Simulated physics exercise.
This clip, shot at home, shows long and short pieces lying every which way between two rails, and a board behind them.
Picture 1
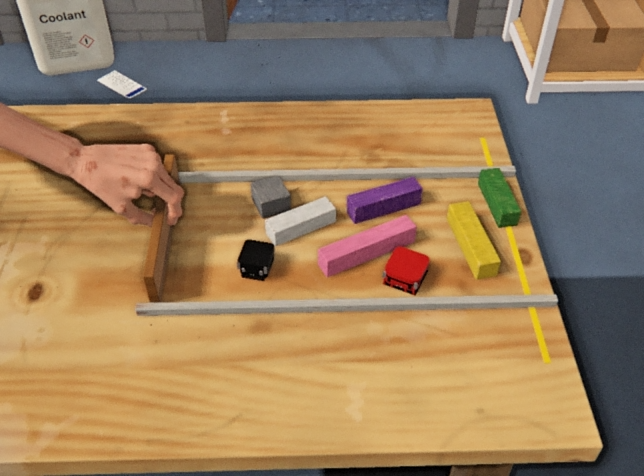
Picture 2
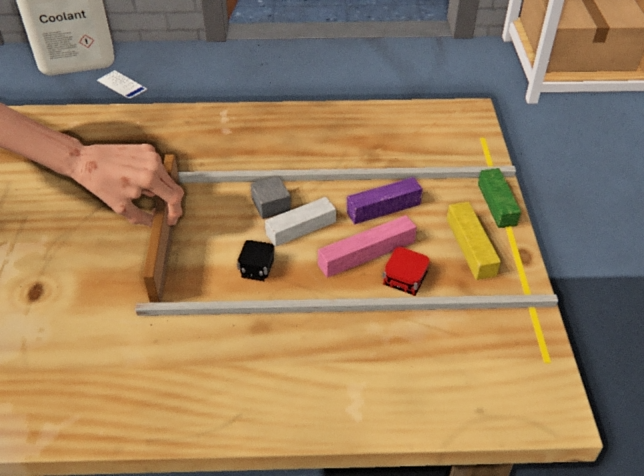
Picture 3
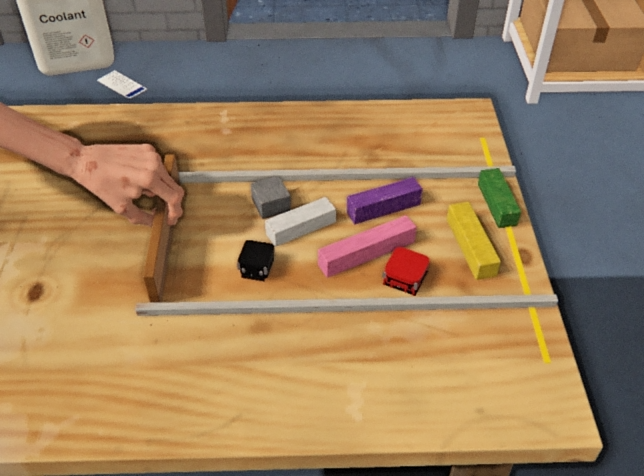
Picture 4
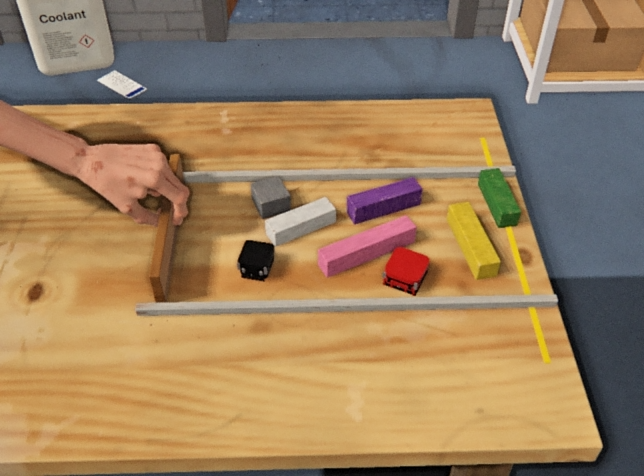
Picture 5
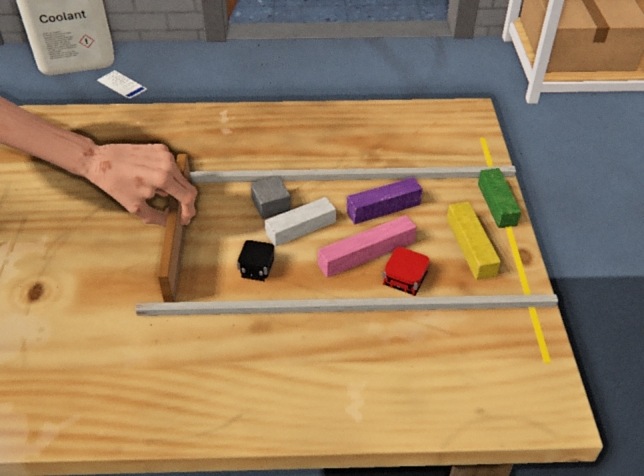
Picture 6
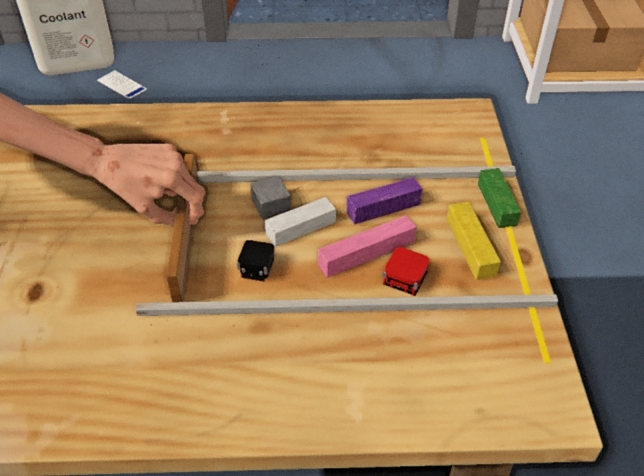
A hand slid an upright wooden board slightly to the right between two rails on a wooden table, while the scattered colored blocks in front of it, including a green one over yellow tape, stayed still.
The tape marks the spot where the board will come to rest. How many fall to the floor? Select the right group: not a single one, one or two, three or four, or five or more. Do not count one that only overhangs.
I expect at least five of them will drop off.
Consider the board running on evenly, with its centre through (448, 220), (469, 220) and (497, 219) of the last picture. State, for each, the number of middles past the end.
1, 3, 5.
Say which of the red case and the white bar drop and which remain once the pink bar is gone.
The red case would remain on top, and the white bar would go down.
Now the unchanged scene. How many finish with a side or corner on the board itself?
Total: 2.
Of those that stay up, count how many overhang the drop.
2 is the number.
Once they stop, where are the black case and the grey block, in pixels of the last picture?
The black case stops around (536, 259); the grey block around (518, 195).
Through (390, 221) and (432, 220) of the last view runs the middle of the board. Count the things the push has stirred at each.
Up to then 8, and up to the other point 8.
Early on, none off yet; green bar at rest near (499, 198); yellow bar at rest near (472, 240); red case at rest near (409, 272).
Finally, the number that fall off is five or more; lost, white bar, pink bar, purple bar, red case, yellow bar and green bar.
